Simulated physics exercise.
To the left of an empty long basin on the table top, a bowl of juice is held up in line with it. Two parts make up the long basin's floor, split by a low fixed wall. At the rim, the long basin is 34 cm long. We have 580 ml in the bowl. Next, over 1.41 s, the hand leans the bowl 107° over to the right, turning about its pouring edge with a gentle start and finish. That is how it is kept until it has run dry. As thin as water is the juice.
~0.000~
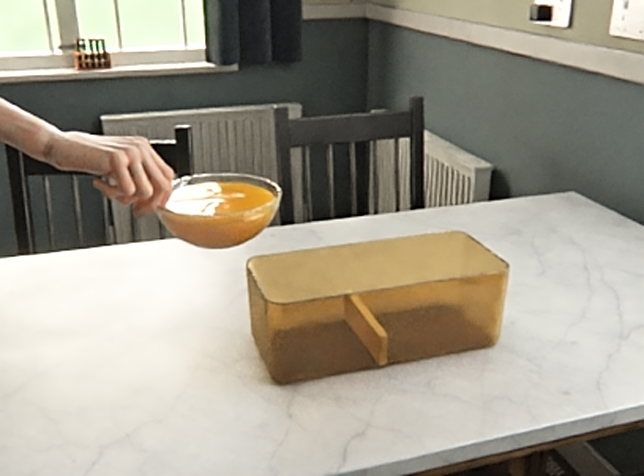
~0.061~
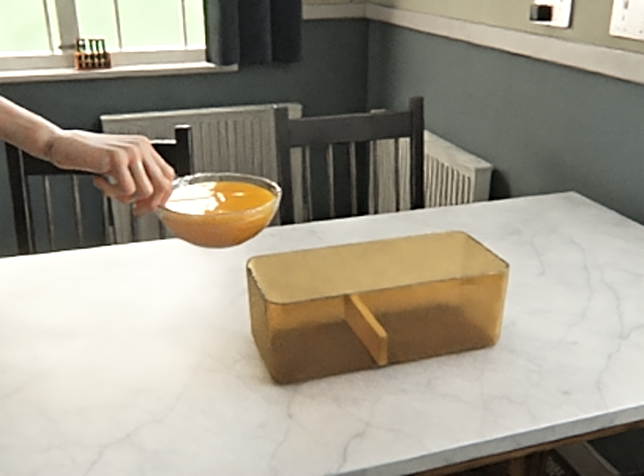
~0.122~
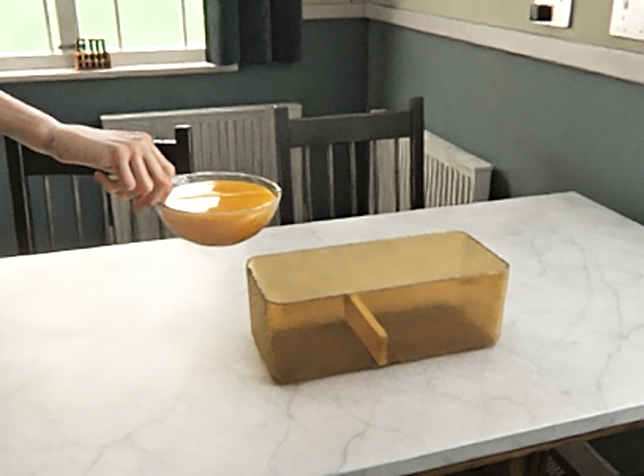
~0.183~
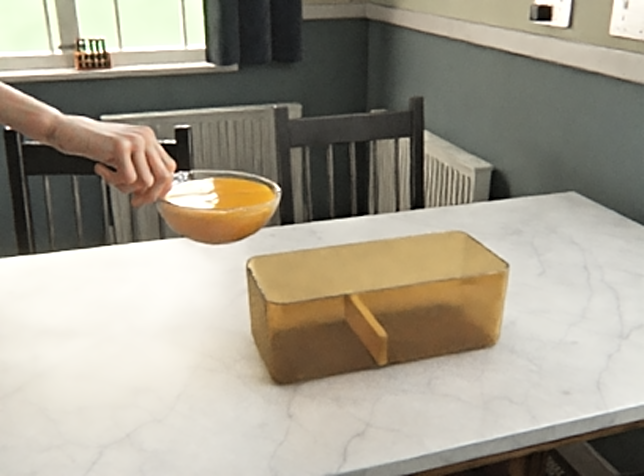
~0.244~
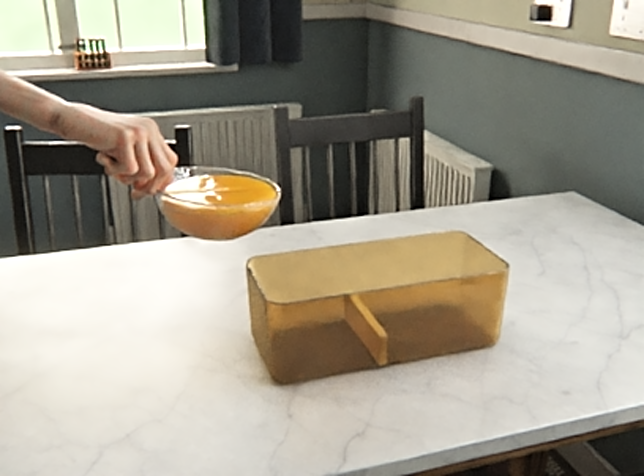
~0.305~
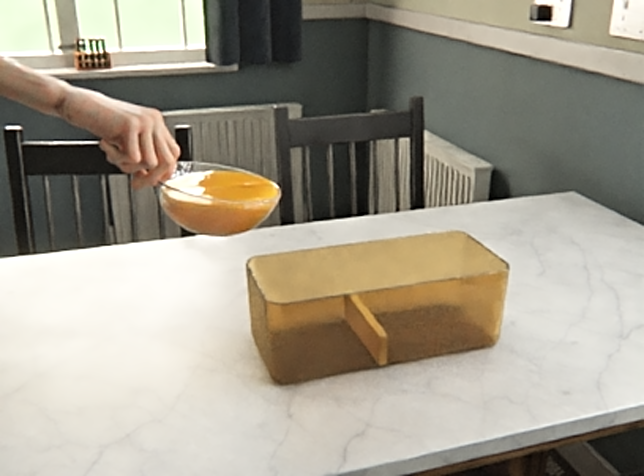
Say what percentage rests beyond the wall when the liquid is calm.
Roughly 19 per cent rests beyond the wall.
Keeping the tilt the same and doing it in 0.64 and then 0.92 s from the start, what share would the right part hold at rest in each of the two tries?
50 in a hundred, followed by 45 in a hundred.
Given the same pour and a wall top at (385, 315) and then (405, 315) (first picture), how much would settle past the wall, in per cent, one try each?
The first gives near 10 per cent and the second near 20 per cent.
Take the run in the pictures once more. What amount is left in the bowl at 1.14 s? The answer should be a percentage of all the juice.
I reckon near 0 per cent still sits there.
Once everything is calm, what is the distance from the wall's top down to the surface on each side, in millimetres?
About 22 mm left, about 42 mm right.
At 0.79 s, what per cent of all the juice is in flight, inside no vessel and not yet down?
It comes to about 42 percent.
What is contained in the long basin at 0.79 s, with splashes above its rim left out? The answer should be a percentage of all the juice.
Around 30%.
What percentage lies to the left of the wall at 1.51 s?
Roughly 80 per cent.
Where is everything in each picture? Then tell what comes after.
Tilt 0°; pouring edge (278, 189); surface from (156, 206) to (274, 193); the long basin's rim runs from (256, 282) to (486, 249); the wall's top is at (364, 312), in the first picture.
Tilt 0°; pouring edge (278, 189); surface from (156, 205) to (274, 193), in the second picture.
Tilt 2°; pouring edge (278, 189); surface from (157, 203) to (273, 192), in the third picture.
Tilt 4°; pouring edge (278, 189); surface from (156, 201) to (274, 190), in the fourth picture.
Tilt 8°; pouring edge (278, 189); surface from (157, 197) to (274, 187), in the fifth picture.
Tilt 12°; pouring edge (278, 189); surface from (158, 192) to (275, 184); 1 per cent is over the edge, in the sixth picture.
After 0.79 s the tilt is 63° and 29 per cent is still to pour, 29 is left of the wall and 0 right of it.
After 1.14 s the tilt is 98° and 0 per cent is still to pour, 77 is left of the wall and 18 right of it.
After 1.51 s the tilt is 107° and 0 per cent is still to pour, 79 is left of the wall and 19 right of it.
After 1.91 s the tilt is 107° and 0 per cent is still to pour, 79 is left of the wall and 19 right of it.
In the end 79 per cent lies left of the wall, 19 right of it and 2 outside.
